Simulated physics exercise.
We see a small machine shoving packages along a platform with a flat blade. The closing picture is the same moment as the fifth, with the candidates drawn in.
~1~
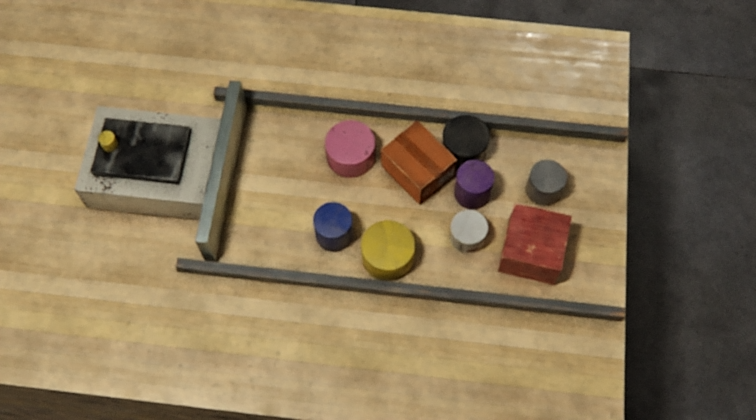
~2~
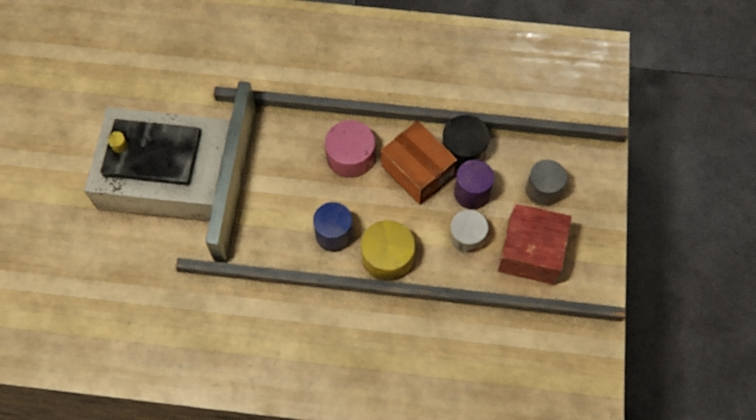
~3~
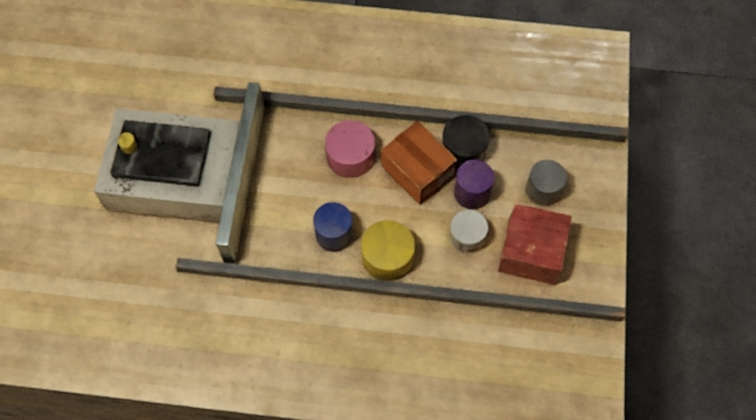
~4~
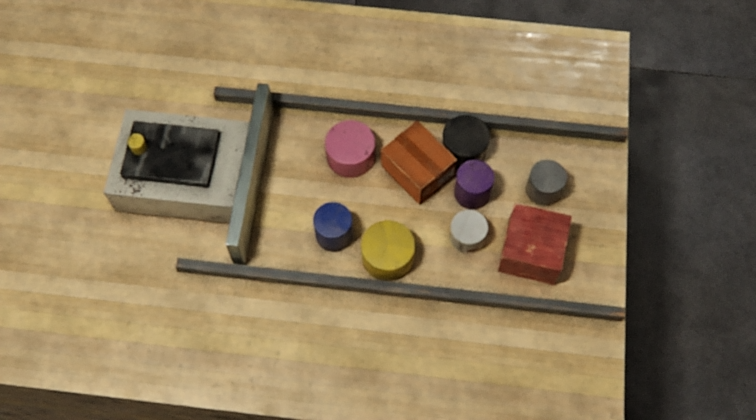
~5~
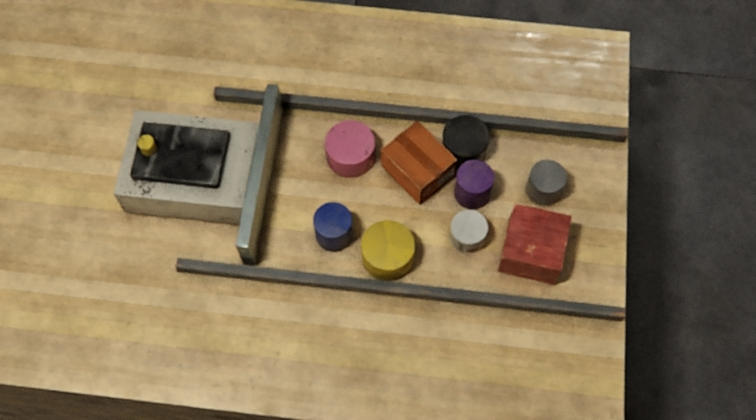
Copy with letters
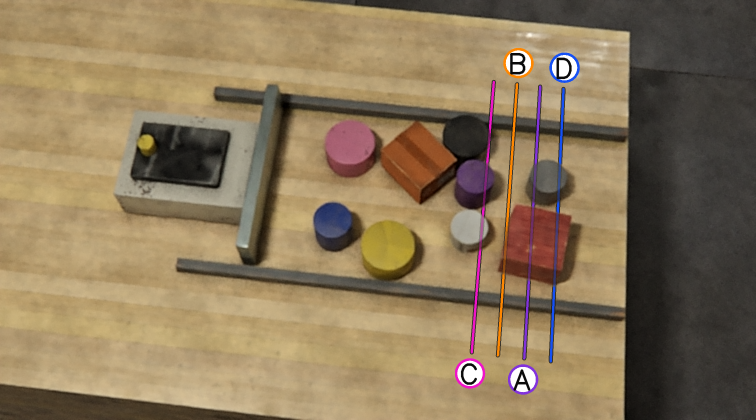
In this clip, a small machine with a flat blade slides slowly a short way to the right between two rails on a wooden platform, while the coloured canisters, orange parcel and red block ahead of it stay still, untouched.
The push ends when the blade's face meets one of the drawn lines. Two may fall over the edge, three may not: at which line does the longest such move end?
It should halt at A.
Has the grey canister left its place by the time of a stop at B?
Yes.
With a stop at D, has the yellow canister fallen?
No.
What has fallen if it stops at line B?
It is the purple canister.
On the marked copy, A at (533, 214); B at (508, 211); C at (483, 209); D at (558, 217).
With A. Early on, robot (284, 165); purple canister (491, 191); black pail (473, 140).
Further on, robot (382, 175); purple canister (588, 209); grey canister (582, 173).
At the end, robot (461, 184); purple canister over the edge; red crate (630, 275); one fallen.
As for the rest, B is within the limit but short; C is within the limit but short; D drops three.
